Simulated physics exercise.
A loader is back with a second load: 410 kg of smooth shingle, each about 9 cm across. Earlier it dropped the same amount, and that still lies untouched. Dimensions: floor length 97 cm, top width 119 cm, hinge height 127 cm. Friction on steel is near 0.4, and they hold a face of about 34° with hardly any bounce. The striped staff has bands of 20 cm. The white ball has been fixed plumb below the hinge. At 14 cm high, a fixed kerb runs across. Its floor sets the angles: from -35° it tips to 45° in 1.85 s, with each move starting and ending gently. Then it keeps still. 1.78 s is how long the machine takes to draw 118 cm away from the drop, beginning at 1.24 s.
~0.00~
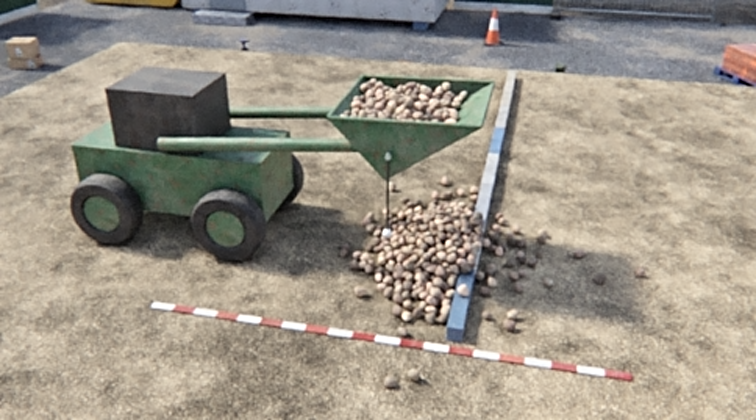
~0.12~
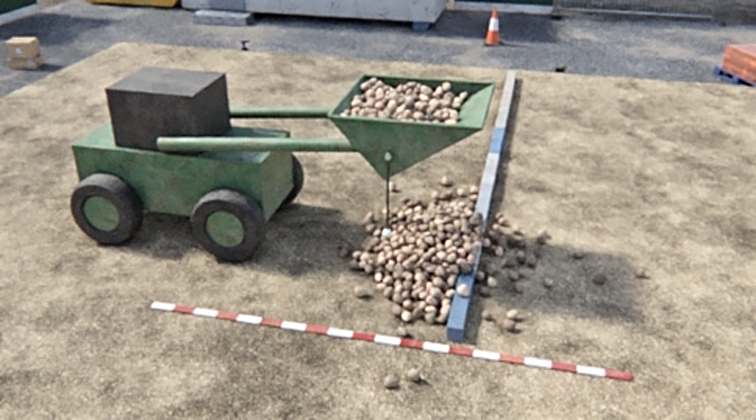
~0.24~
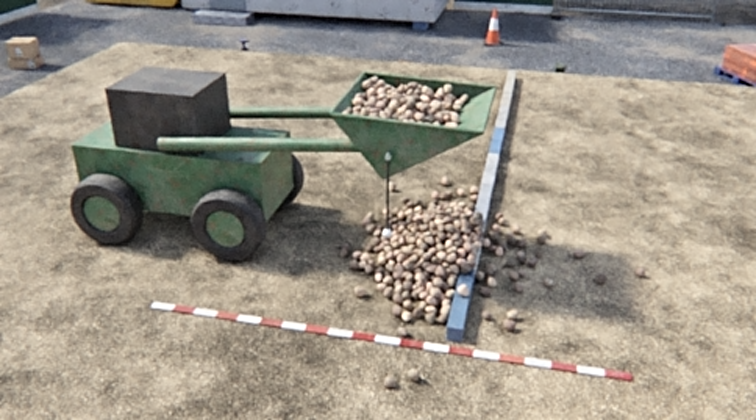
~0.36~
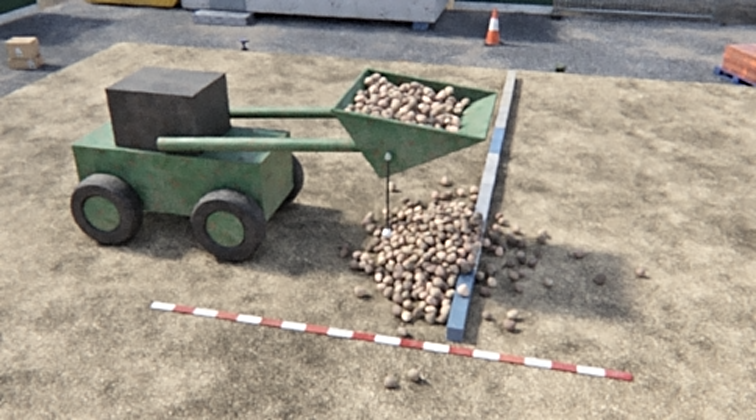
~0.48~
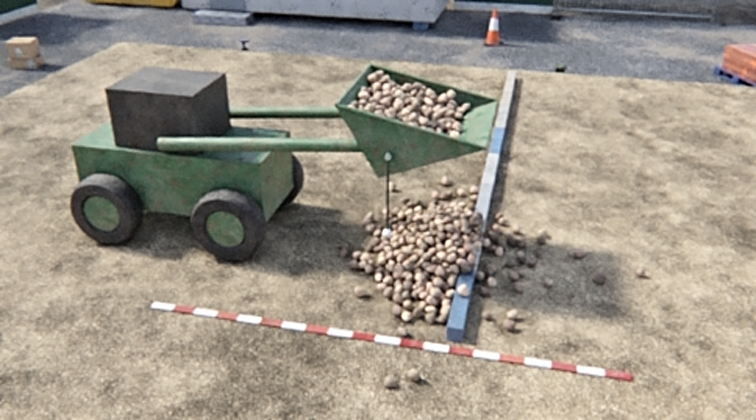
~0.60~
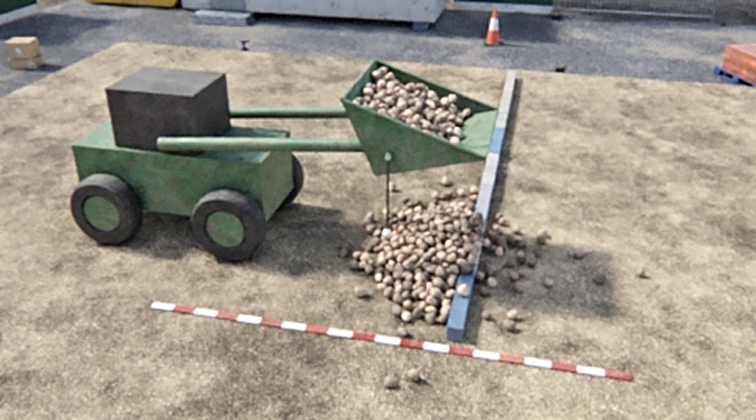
To begin with, a green wheeled loader holds a raised bucket of brown stones above a heap lying mostly left of a long kerb. The bucket then gradually tilts forward, its right-hand lip lowering and its back edge rising, while the stones inside shift slightly and the loader and heap stay still.
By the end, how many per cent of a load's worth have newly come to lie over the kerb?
About 49 per cent have newly come to lie there.
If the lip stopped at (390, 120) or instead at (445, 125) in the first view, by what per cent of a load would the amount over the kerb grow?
Roughly 0 and 20 percent, in that order.
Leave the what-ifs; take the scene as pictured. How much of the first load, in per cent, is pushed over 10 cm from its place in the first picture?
About 15 per cent.
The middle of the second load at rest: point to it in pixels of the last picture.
In the last view, somewhere near (474, 247).
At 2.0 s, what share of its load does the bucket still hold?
It keeps some 5 percent of its load.
After 1.4 s the floor is at 33°; in per cent of one load, 94 in the bucket, 98 on this side of the kerb, 8 over the kerb; the foremost stones are at (565, 259).
After 2.0 s the floor is at 45°; in per cent of one load, 3 in the bucket, 151 on this side of the kerb, 45 over the kerb; the foremost stones are at (584, 266).
After 3.5 s the floor is at 45°; in per cent of one load, 0 in the bucket, 143 on this side of the kerb, 56 over the kerb; the foremost stones are at (685, 282).
After 6.2 s the floor is at 45°; in per cent of one load, 0 in the bucket, 143 on this side of the kerb, 56 over the kerb; the foremost stones are at (685, 282). Net gain over the kerb, 49.
